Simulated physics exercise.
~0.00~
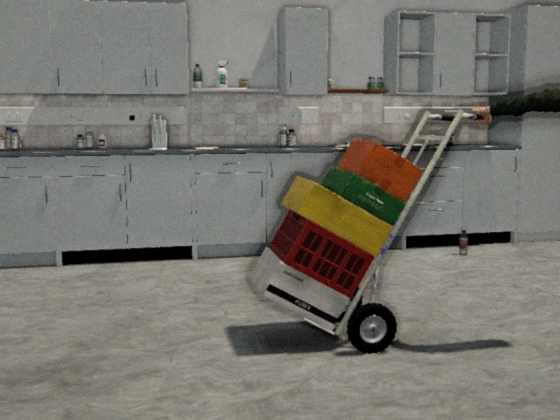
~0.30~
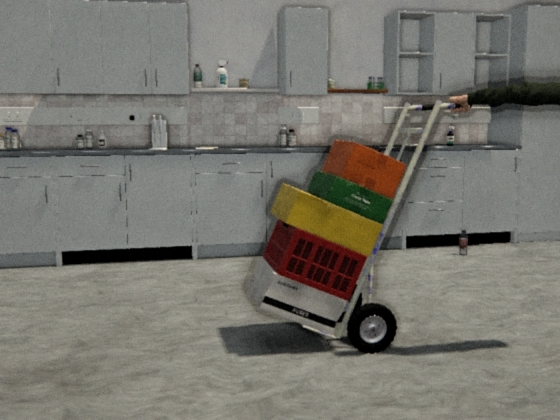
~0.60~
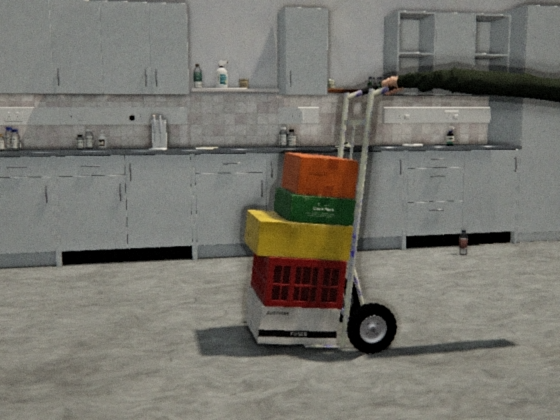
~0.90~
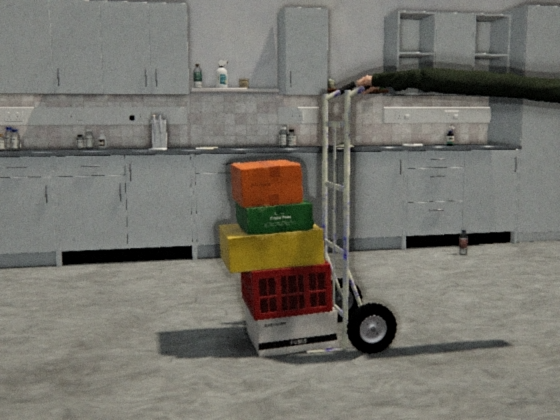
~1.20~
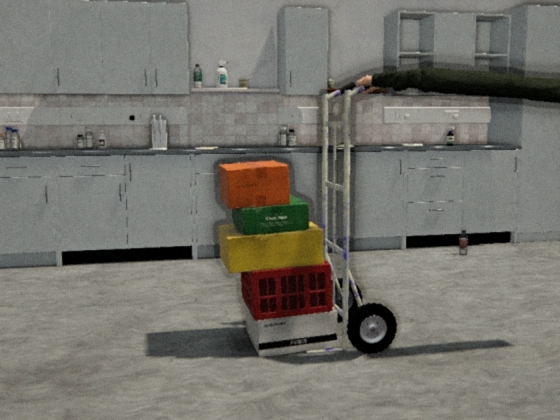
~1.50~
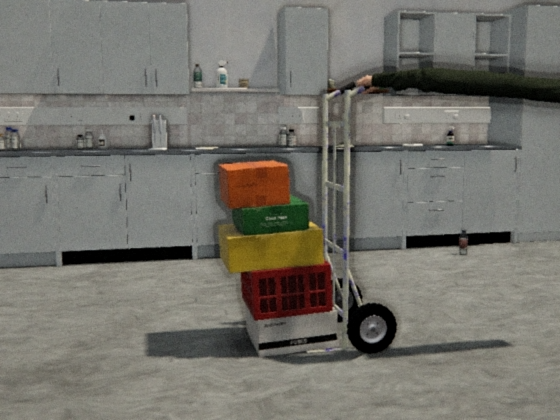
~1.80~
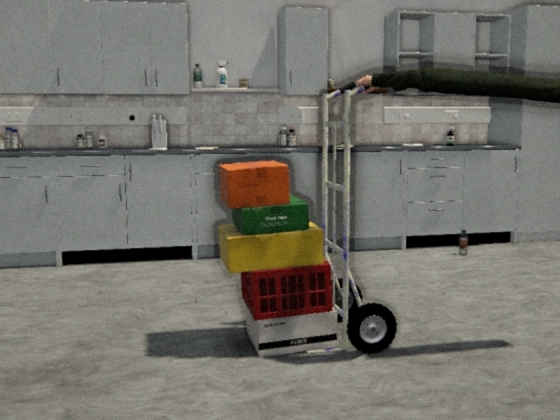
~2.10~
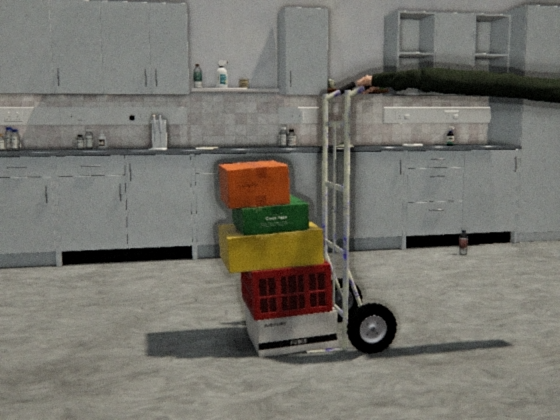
In a grey kitchen seen from the side, a hand truck leans back to the right, held at its handle by a dark-sleeved arm. It carries a stack with a white box at the bottom, then a red crate, a yellow parcel, a green parcel and an orange parcel on top. The arm lets the truck swing forward to the left until it stands upright and stops abruptly. The upper parcels slide left, away from the frame. The stack then rests without toppling, the orange parcel and green parcel clearly shifted, while the white box keeps its place on the plate.
